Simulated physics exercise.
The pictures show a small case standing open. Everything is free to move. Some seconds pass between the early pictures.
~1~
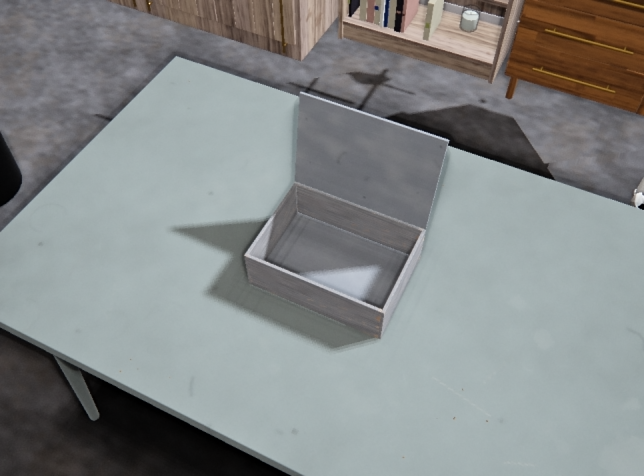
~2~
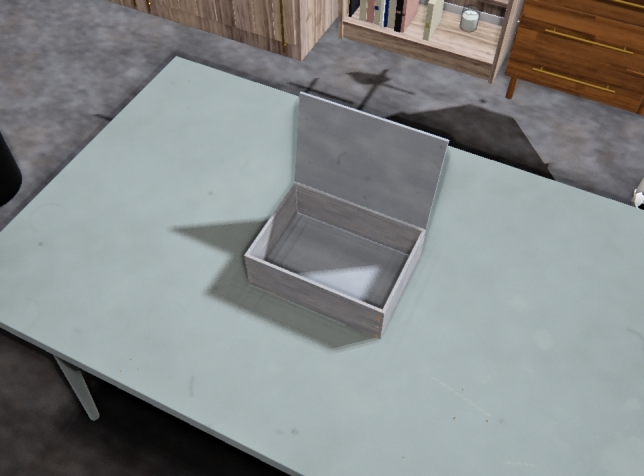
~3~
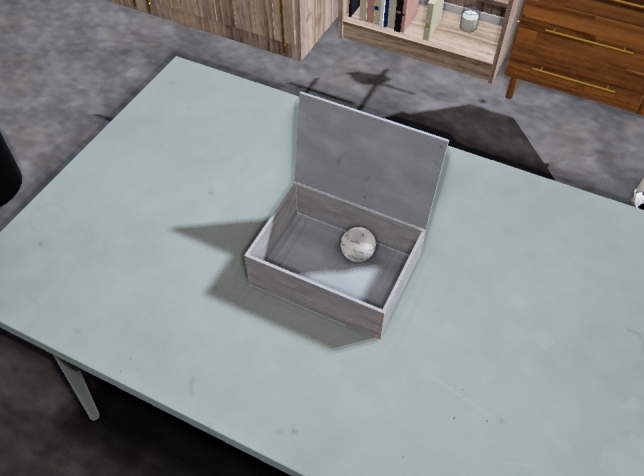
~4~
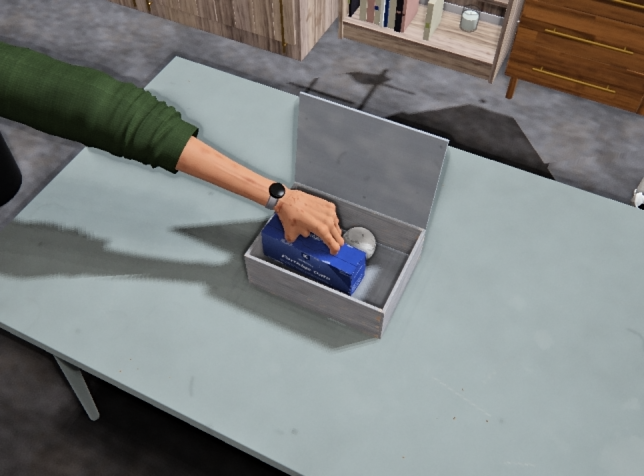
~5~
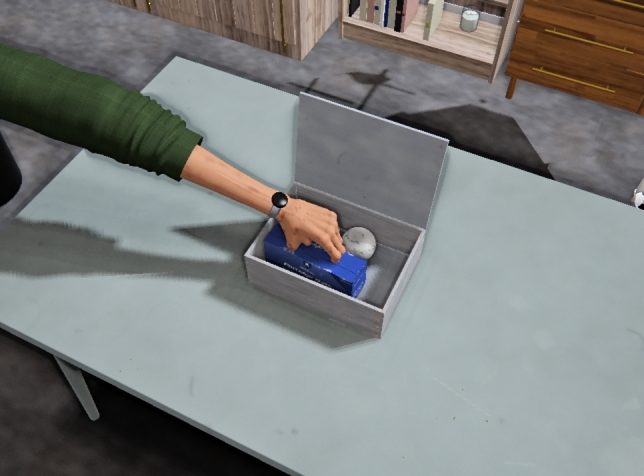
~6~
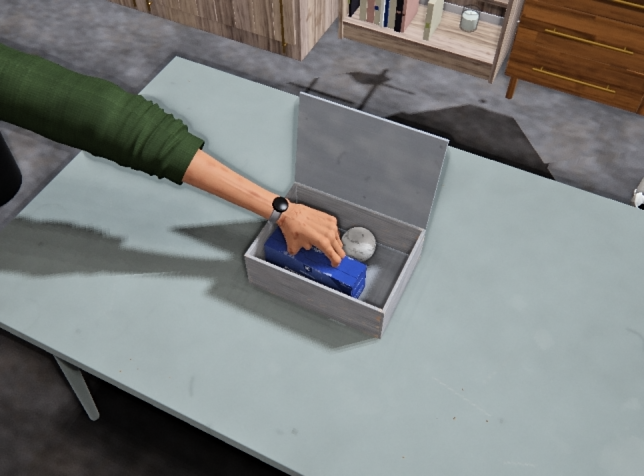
On a pale green table in a room with wooden furniture, a small grey case stands open and empty. A white ball then appears inside it. Next, a hand in a green sleeve, reaching from the left, lowers a blue carton slightly into the case beside the ball.
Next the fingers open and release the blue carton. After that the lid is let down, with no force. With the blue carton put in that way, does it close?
It sits on the rim.
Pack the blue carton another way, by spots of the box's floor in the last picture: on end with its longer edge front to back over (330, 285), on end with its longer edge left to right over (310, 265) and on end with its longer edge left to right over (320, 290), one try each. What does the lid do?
First, it stays ajar; second, it will not close; third, it will not close.
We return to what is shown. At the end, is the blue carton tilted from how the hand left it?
It keeps its pose.
Then, 1.50 s on from there, lid 68° above the rim.
Then, 1.80 s on from there, lid 33° above the rim.
In the end, lid shut; both unmoved. At the end, from the last picture's camera, blue carton near (315, 266).
